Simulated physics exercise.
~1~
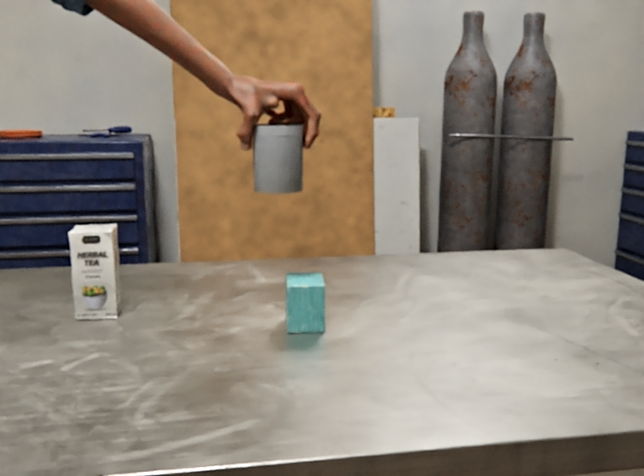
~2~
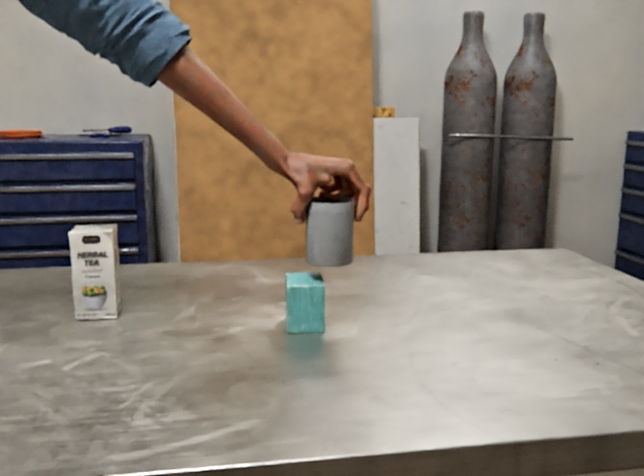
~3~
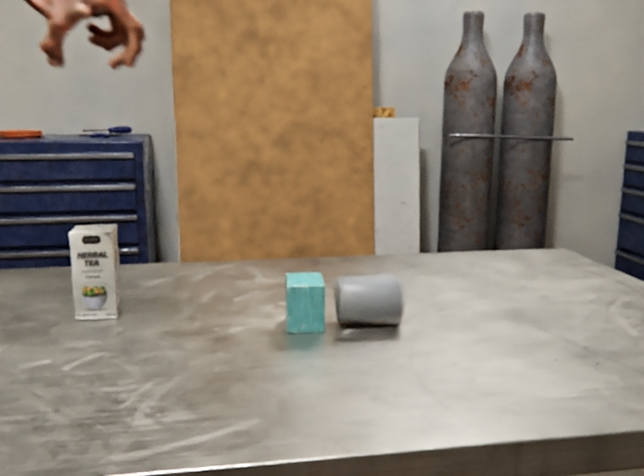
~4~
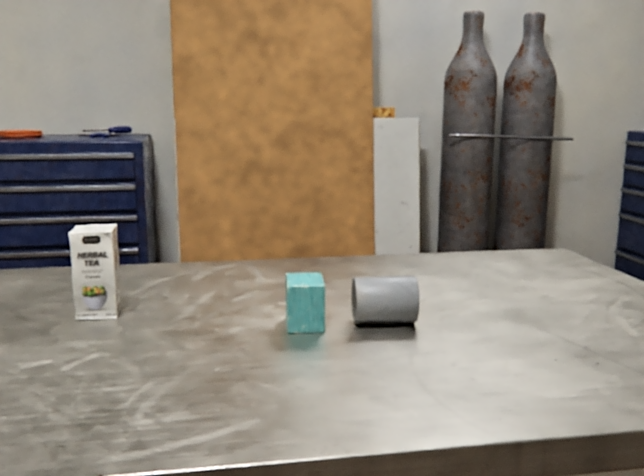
At first, a hand holds a grey cup upright above a small turquoise block on a metal table, with a white herbal tea carton standing to the left. The arm reaches further in, moving the cup right and lowering it until it is just above the block's right side. Next, the cup is lying on its side on the table to the right of the block, and the empty hand draws back toward the upper left. The cup then shifts slightly farther right. At the end, the hand is gone, the cup lies on its side, and the block and carton still stand in their places.
